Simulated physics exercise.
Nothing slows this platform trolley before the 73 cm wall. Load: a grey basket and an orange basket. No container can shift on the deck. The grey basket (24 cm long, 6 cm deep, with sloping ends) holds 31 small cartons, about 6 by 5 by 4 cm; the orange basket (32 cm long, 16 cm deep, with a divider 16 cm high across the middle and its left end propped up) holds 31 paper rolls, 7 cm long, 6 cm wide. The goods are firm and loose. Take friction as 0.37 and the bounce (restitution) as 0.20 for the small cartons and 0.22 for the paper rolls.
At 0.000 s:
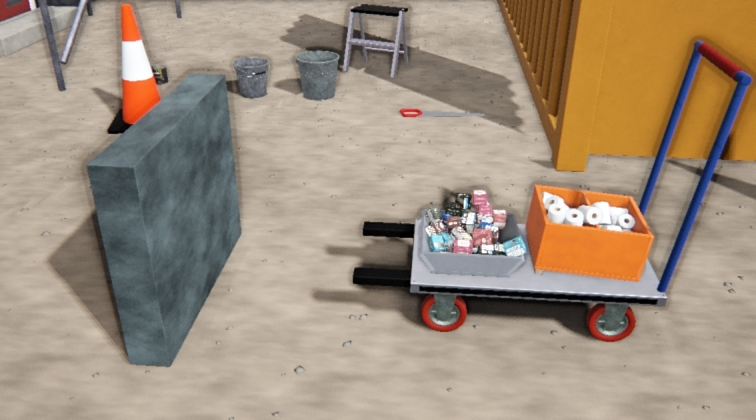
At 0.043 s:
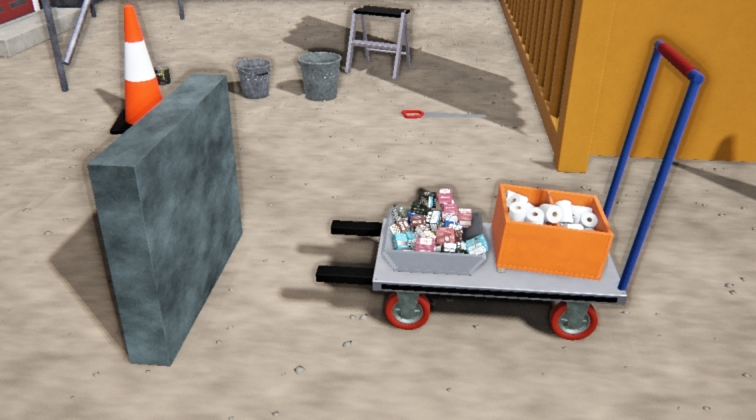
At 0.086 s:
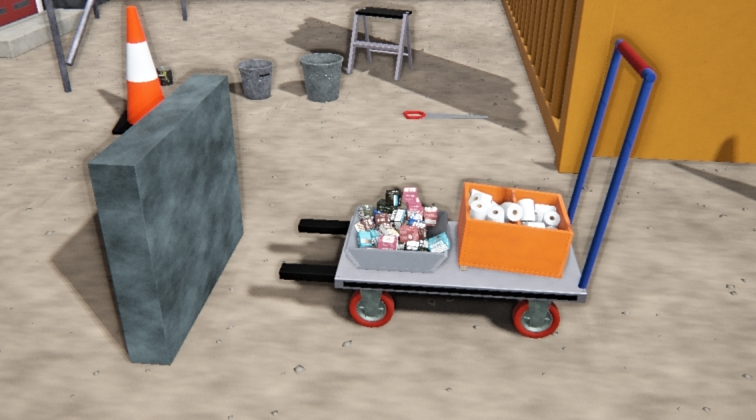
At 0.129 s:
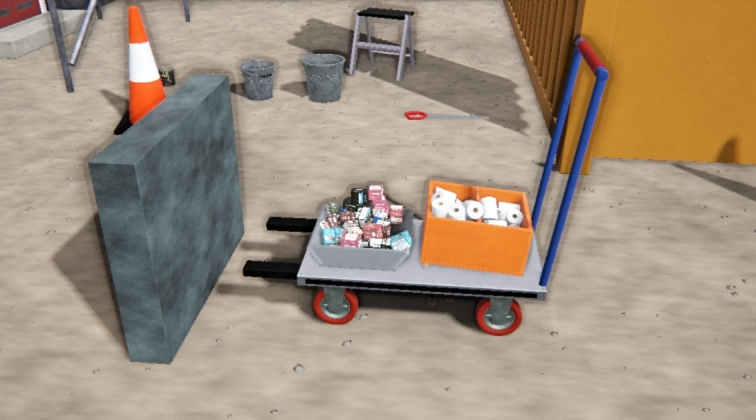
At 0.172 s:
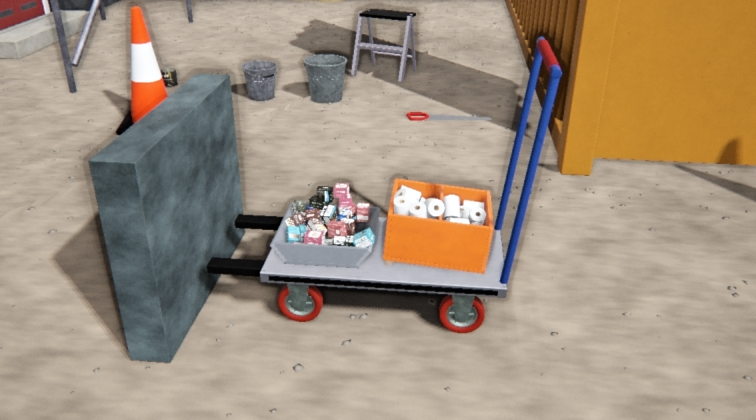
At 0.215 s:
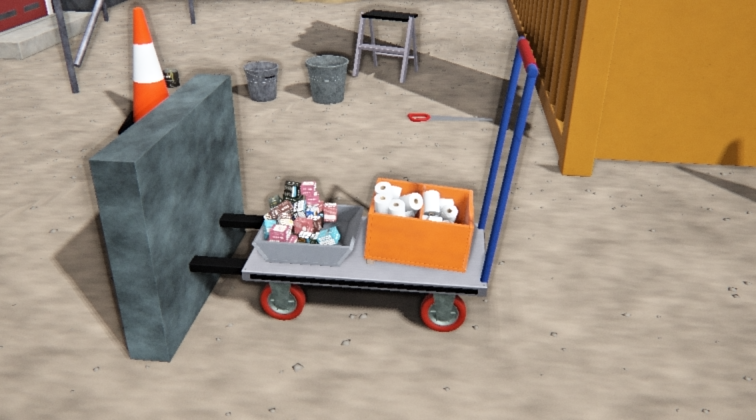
On sandy ground, a loaded cart with two baskets rolls left to a grey slab.
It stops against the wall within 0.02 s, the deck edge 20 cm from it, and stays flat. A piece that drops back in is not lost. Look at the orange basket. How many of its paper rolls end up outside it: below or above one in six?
Fewer than one in six of the paper rolls leave the orange basket.
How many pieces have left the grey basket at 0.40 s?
About: Grey basket 12.
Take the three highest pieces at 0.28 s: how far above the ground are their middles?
About 46 cm.
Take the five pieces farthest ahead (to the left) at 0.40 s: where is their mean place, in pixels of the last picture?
Around (217, 194).
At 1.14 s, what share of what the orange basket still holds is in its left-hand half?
Roughly 50 in a hundred.
After 0.28 s, 6 of 31 out of the grey basket and 0 of 31 out of the orange basket.
After 0.40 s, 11 of 31 out of the grey basket and 0 of 31 out of the orange basket.
After 0.63 s, 12 of 31 out of the grey basket and 0 of 31 out of the orange basket.
Final count (at 1.14 s), 12 of 31 out of the grey basket and 0 of 31 out of the orange basket. Asked share, 0 of 31, 0 per cent.
